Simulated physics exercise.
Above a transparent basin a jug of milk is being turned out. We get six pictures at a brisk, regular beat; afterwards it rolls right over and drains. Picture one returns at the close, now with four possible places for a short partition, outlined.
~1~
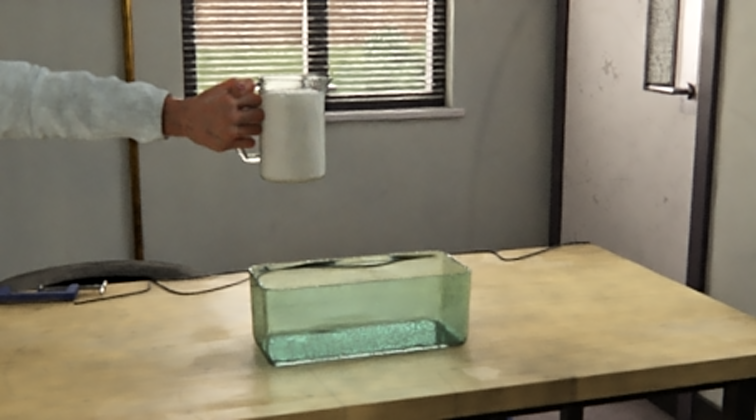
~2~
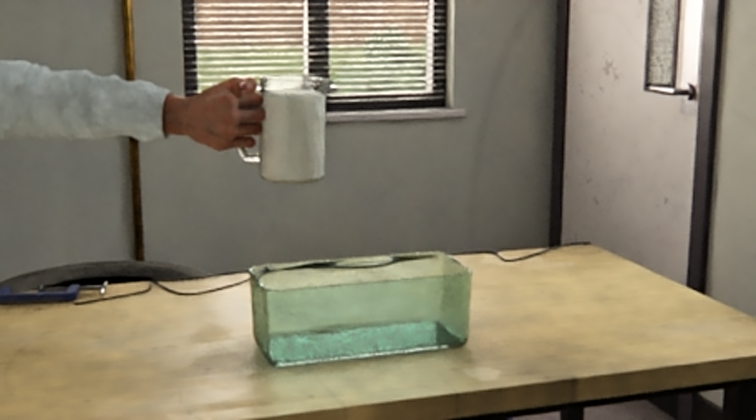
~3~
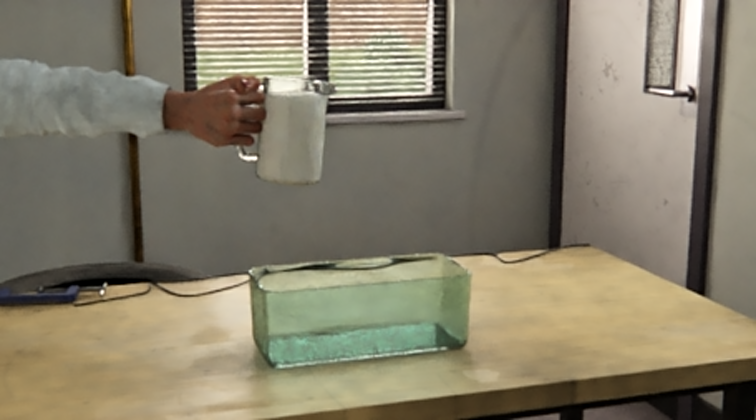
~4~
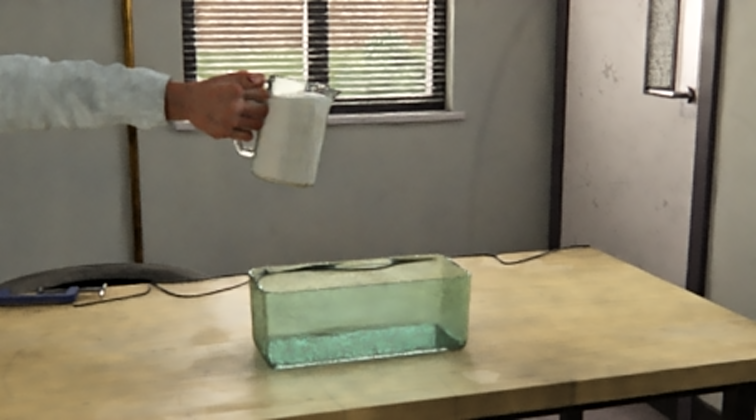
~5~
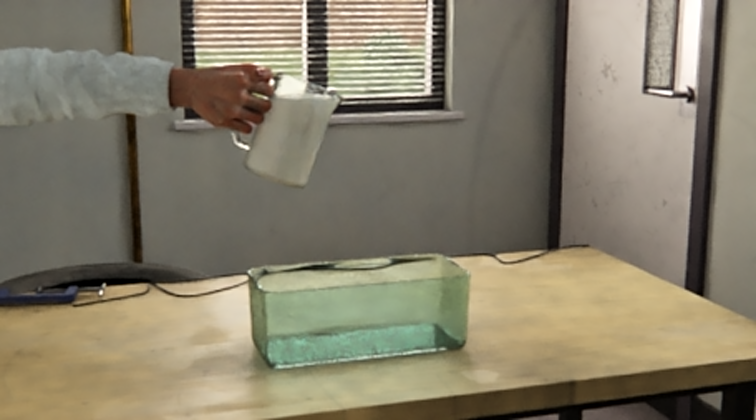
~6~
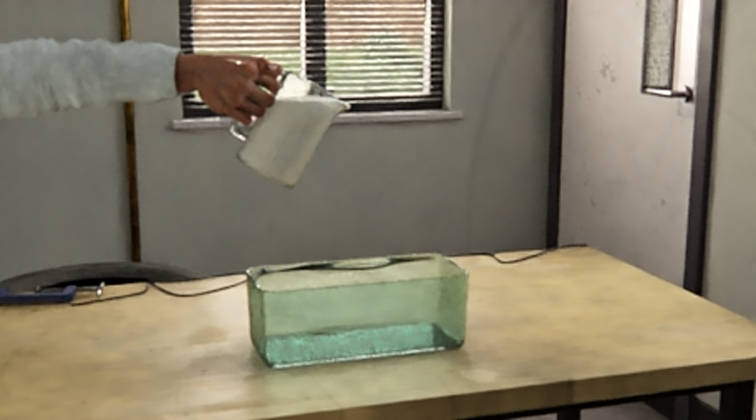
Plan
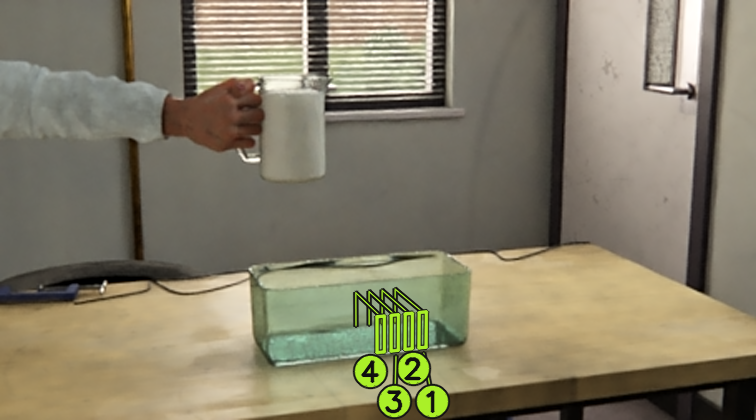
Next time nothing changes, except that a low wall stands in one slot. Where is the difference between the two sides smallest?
Position 1.
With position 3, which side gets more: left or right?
More ends on the right.
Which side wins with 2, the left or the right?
The right side.
On the marked copy, 1 at (423, 352); 2 at (409, 354); 3 at (395, 356); 4 at (381, 357).
With 1, about 46 % ends left of the wall and 50 % right of it; 4 % is lost outside.
With 2, about 16 % ends left of the wall and 81 % right of it; 3 % is lost outside.
With 3, about 7 % ends left of the wall and 90 % right of it; 4 % is lost outside.
With 4, about 4 % ends left of the wall and 92 % right of it; 4 % is lost outside.
